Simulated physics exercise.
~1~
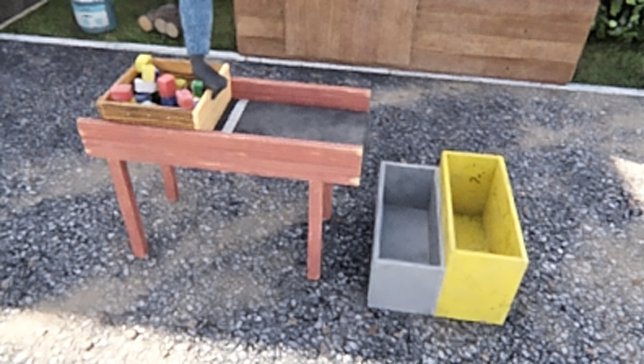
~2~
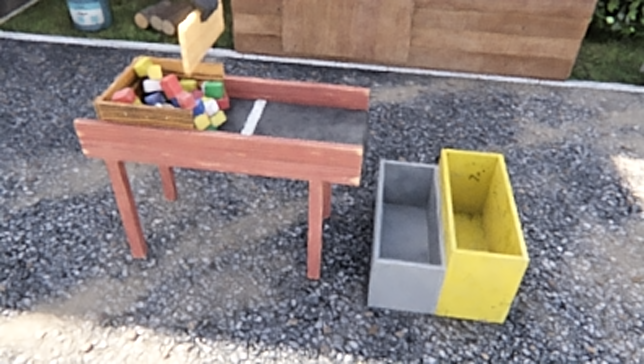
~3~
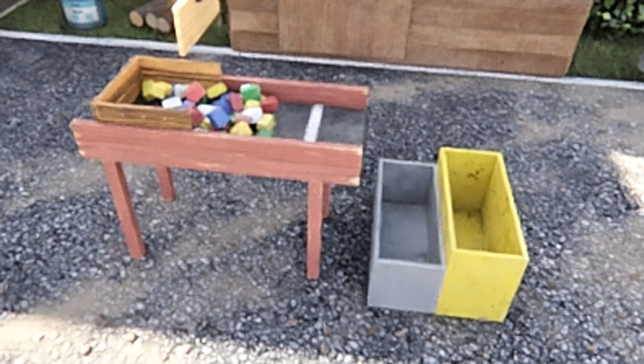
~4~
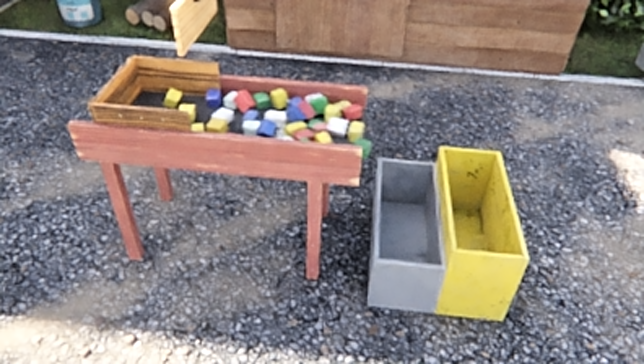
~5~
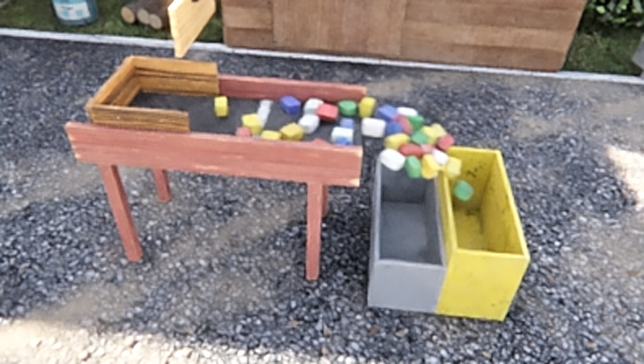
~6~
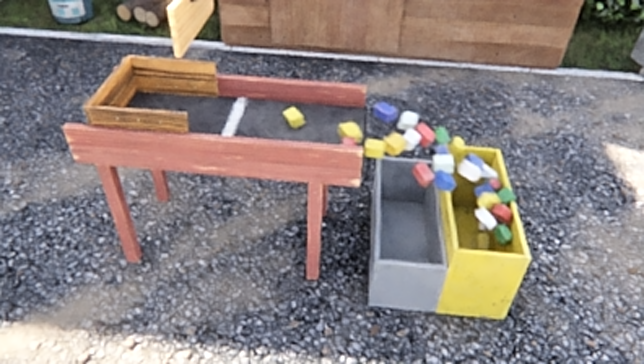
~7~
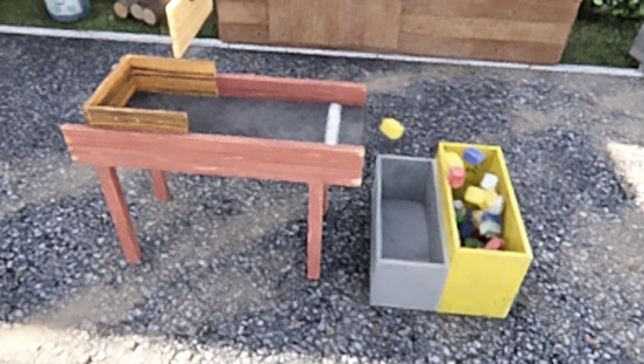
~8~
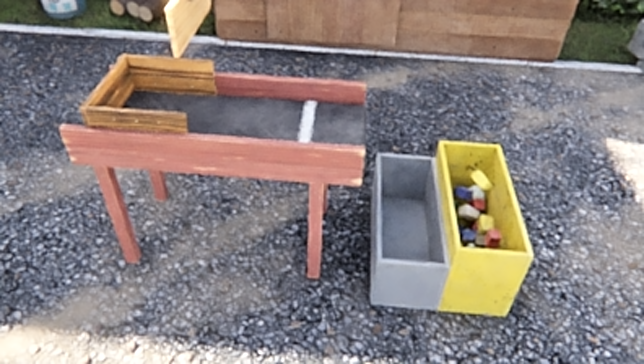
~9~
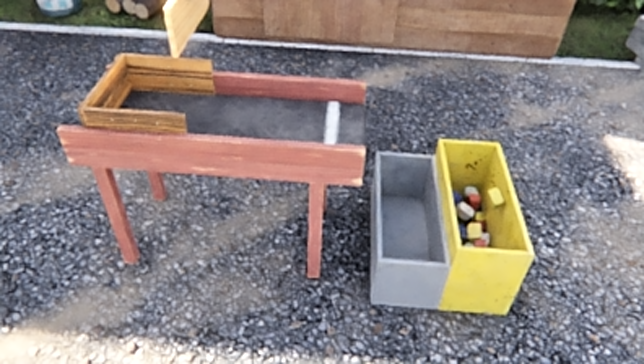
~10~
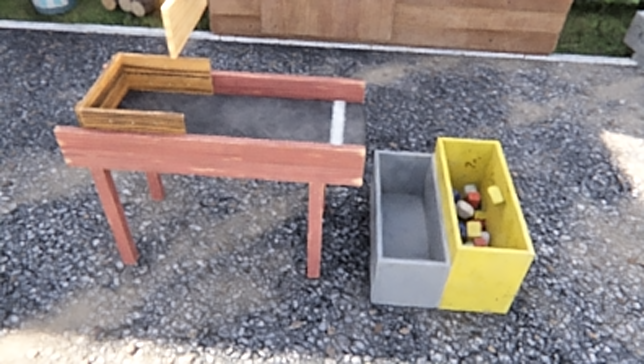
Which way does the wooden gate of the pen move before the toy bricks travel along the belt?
The gate moves up, and it stays raised above the pen while the bricks travel along the belt.
